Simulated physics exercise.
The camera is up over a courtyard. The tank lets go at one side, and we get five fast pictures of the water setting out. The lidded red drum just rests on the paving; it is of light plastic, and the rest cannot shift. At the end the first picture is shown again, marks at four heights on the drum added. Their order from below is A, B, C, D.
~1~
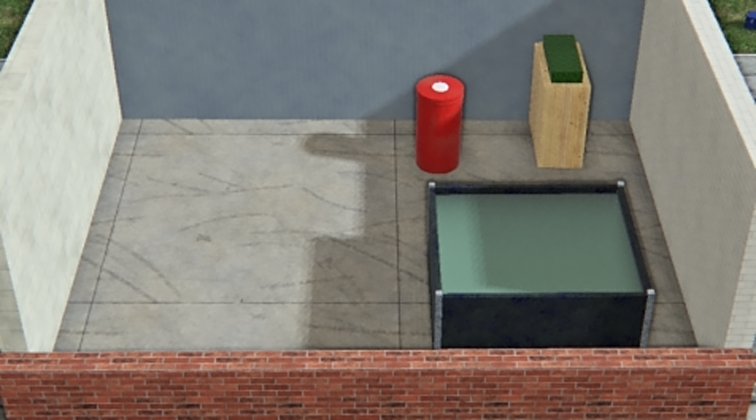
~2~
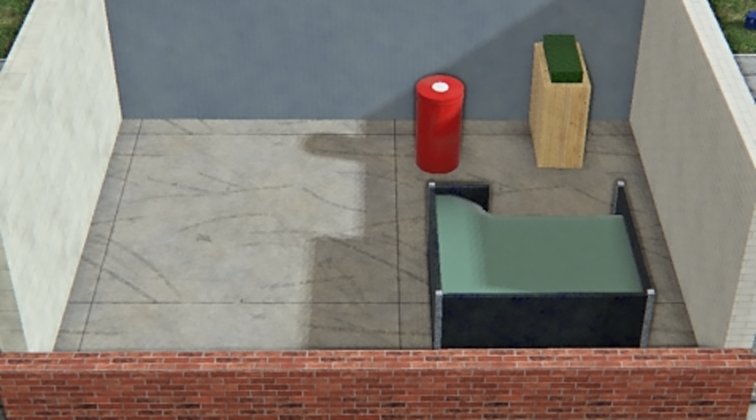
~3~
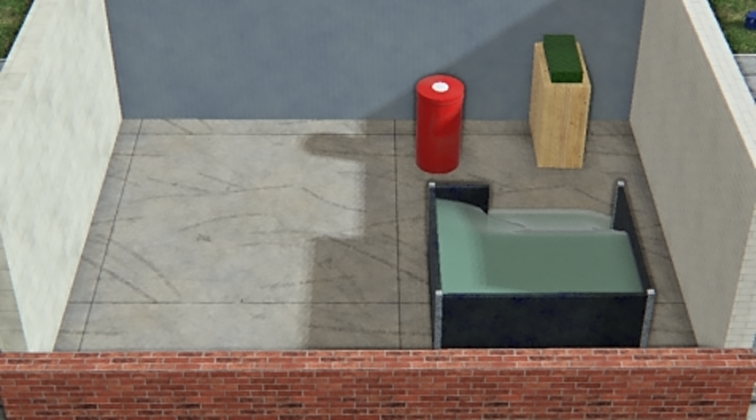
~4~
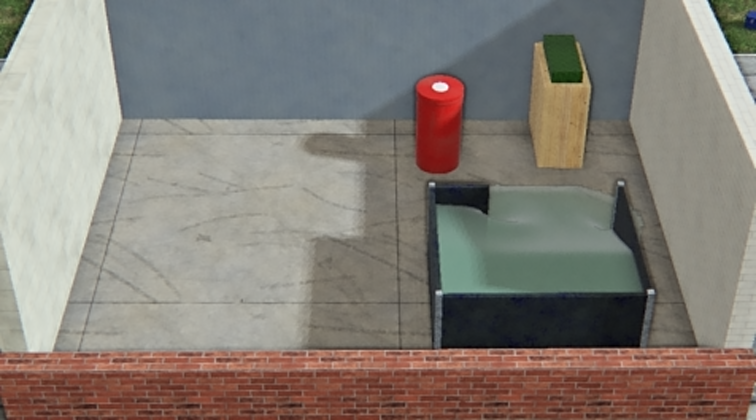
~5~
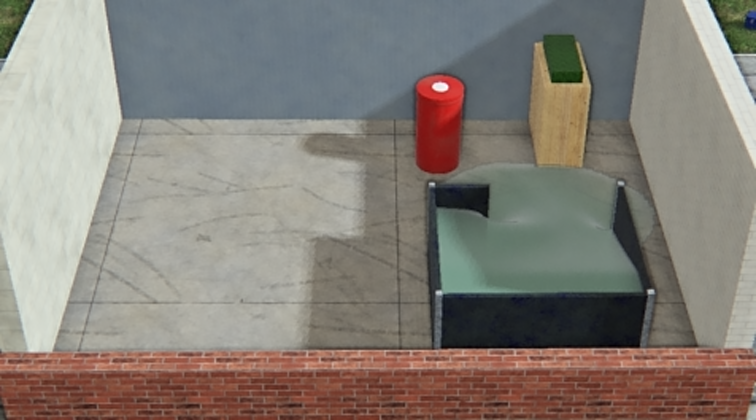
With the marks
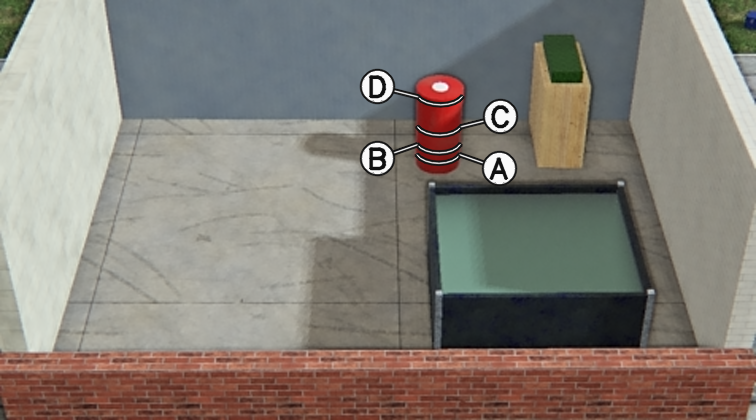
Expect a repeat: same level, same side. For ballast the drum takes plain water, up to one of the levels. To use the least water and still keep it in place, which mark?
The limit is C.
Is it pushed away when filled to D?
No, not at all.
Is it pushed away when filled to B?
Yes.
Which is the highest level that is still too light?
Here it is level B.
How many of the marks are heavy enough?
Two.
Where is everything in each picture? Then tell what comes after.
The first frame shows lid of the red drum at (439, 87); tank full, its middle at (534, 244).
In the second frame, water covers 2 % of the ground, mostly out of sight from here.
In the third frame, water covers 5 % of the ground, mostly out of sight from here.
In the fourth frame, water covers 9 % of the ground, mostly out of sight from here.
The fifth frame shows lid of the red drum at (439, 87); 13 % of the ground under water, its edge towards the drum at (470, 172).
In white, A at (439, 163); B at (439, 153); C at (439, 135); D at (440, 104); from the bottom up A, B, C, D.
With A, it is pushed about 4 times its own width away.
With B, it is pushed about half its own width away.
With C, it does not move.
With D, it does not move.
